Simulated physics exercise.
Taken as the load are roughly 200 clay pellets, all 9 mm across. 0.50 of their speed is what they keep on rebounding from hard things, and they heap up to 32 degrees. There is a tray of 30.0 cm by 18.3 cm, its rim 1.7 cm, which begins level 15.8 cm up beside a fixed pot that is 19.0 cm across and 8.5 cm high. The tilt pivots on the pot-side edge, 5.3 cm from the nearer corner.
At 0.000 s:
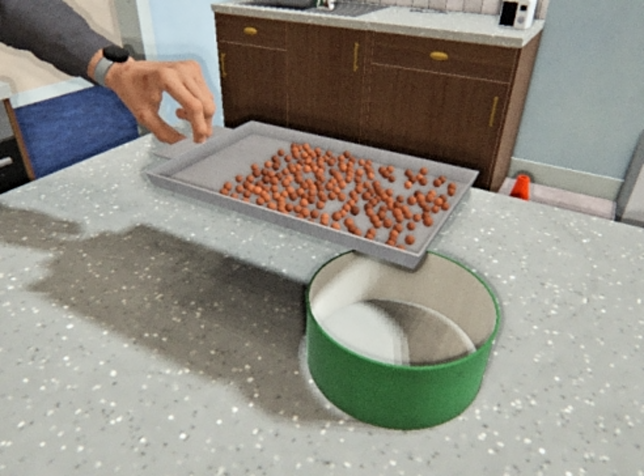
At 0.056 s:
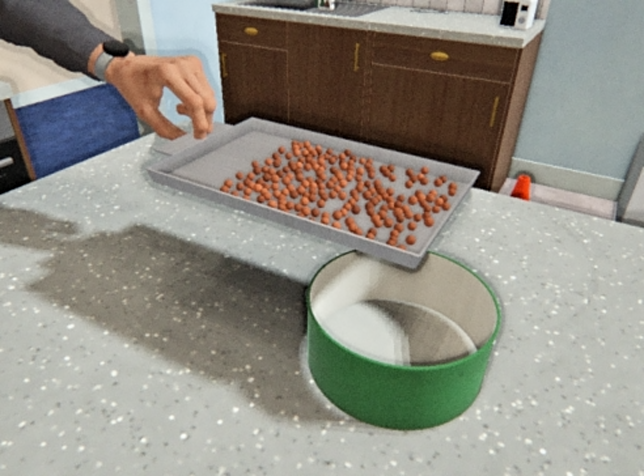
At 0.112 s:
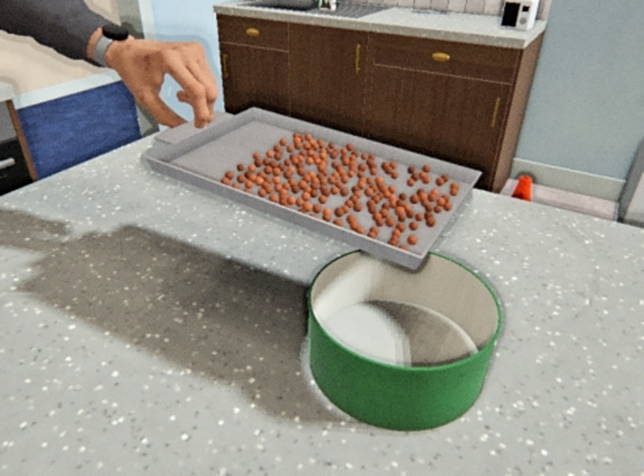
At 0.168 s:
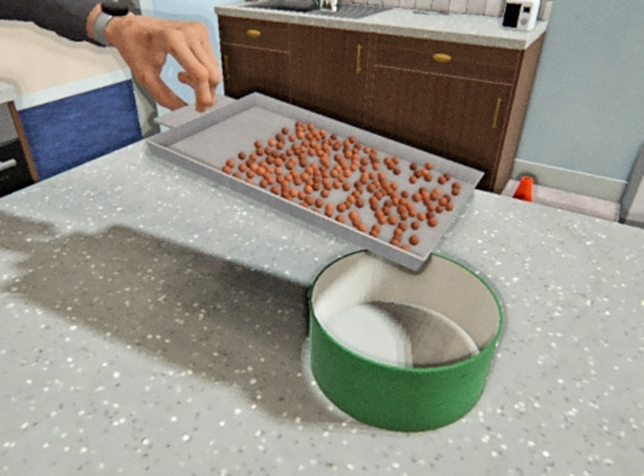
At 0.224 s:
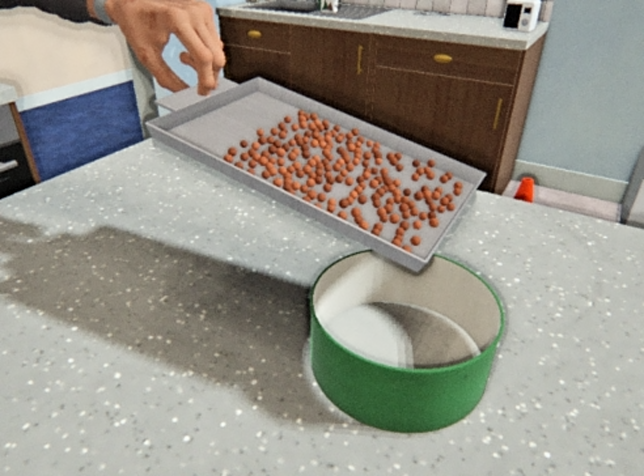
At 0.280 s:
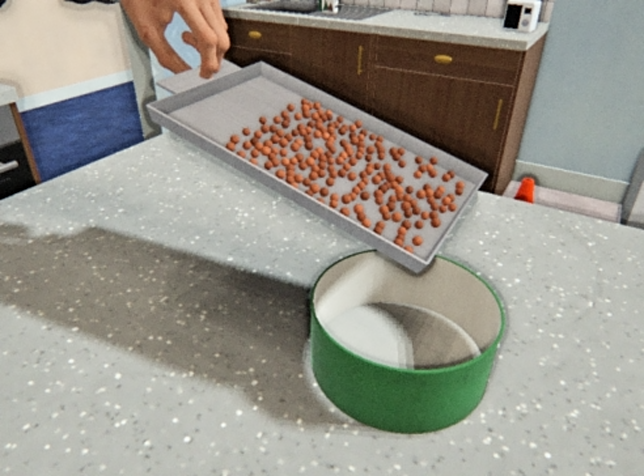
In a kitchen with dark wooden cabinets and pale blue walls, a speckled grey countertop is seen from slightly above by a still camera. A grey rectangular tray of small reddish-brown pellets sits above and behind a round green pot with a pale interior, with a hand at its left end. The hand rises and the tray's far left end lifts steadily, slanting it down toward the pot, while the pellets barely shift.
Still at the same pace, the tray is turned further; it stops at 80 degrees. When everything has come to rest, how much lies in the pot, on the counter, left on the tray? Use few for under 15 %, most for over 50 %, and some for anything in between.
Pot: Few, counter: Few, tray: Most.
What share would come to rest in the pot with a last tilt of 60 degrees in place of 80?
Around 5 %, I reckon.
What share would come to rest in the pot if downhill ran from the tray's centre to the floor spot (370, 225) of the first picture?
Around 10 percent of them.
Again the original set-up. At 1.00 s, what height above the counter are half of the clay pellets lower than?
Some 20 cm above the counter.
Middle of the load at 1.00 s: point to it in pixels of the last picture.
My estimate is roughly (444, 197).
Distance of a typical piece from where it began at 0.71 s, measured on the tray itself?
About 8 cm.
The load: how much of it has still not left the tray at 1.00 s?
Value: About 95%.
After 0.71 s, tilt 46 degrees; the tray holds 100 %, the pot 0 %.
After 1.00 s, tilt 67 degrees; the tray holds 95 %, the pot 0 %.
After 1.39 s, tilt 80 degrees; the tray holds 90 %, the pot 5 %.
At rest (1.7 s), pot 5 %, counter 5 %, tray 90 %.
